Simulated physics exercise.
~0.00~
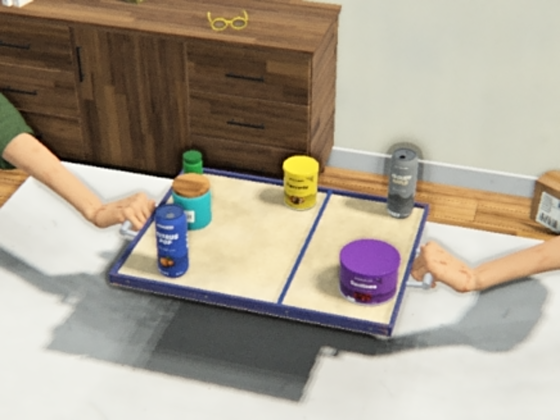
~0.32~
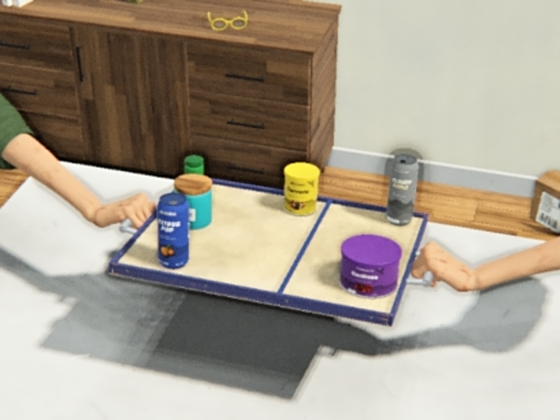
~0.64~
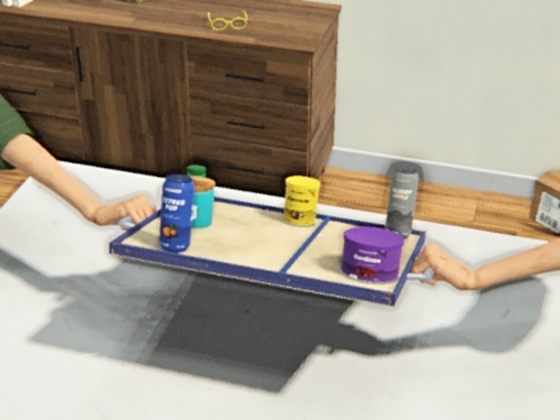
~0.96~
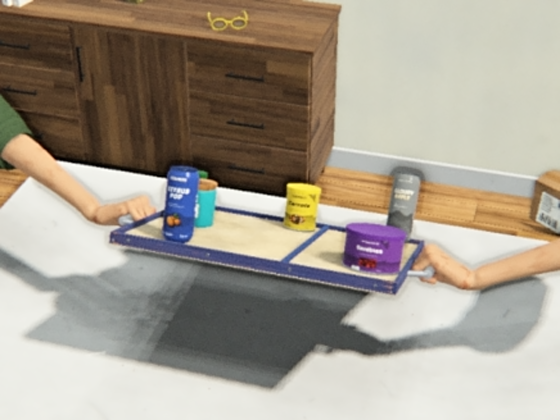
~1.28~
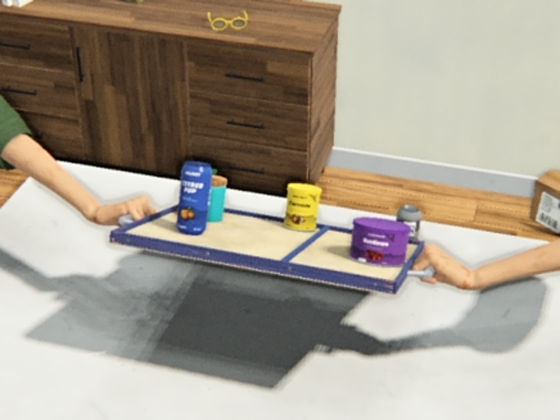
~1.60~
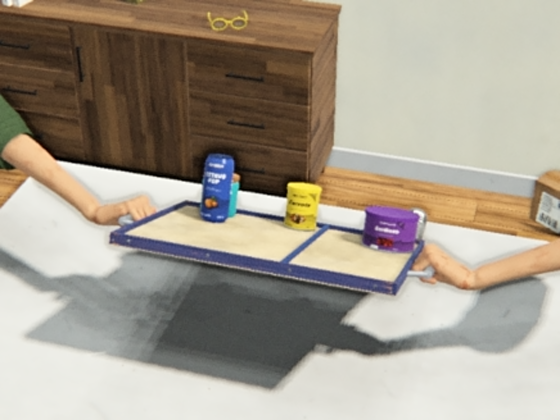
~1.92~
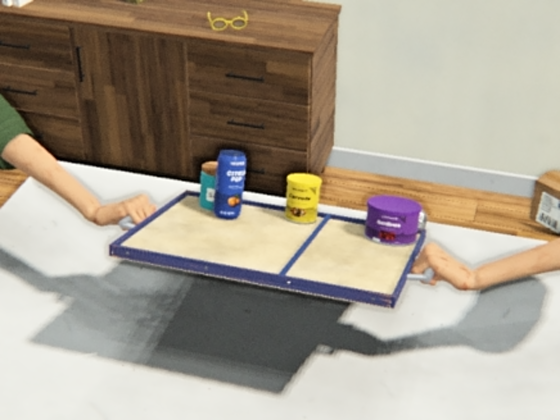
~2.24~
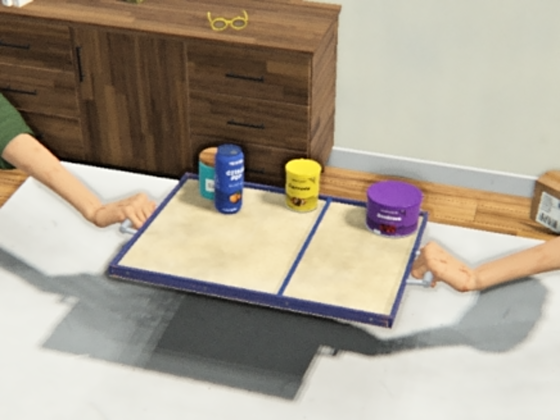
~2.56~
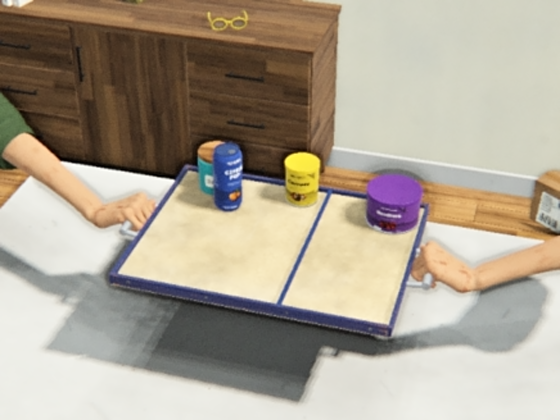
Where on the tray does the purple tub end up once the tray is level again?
The purple tub ends up by the far rim near the right corner, having slid there from the nearer part of the tray's right-hand section.
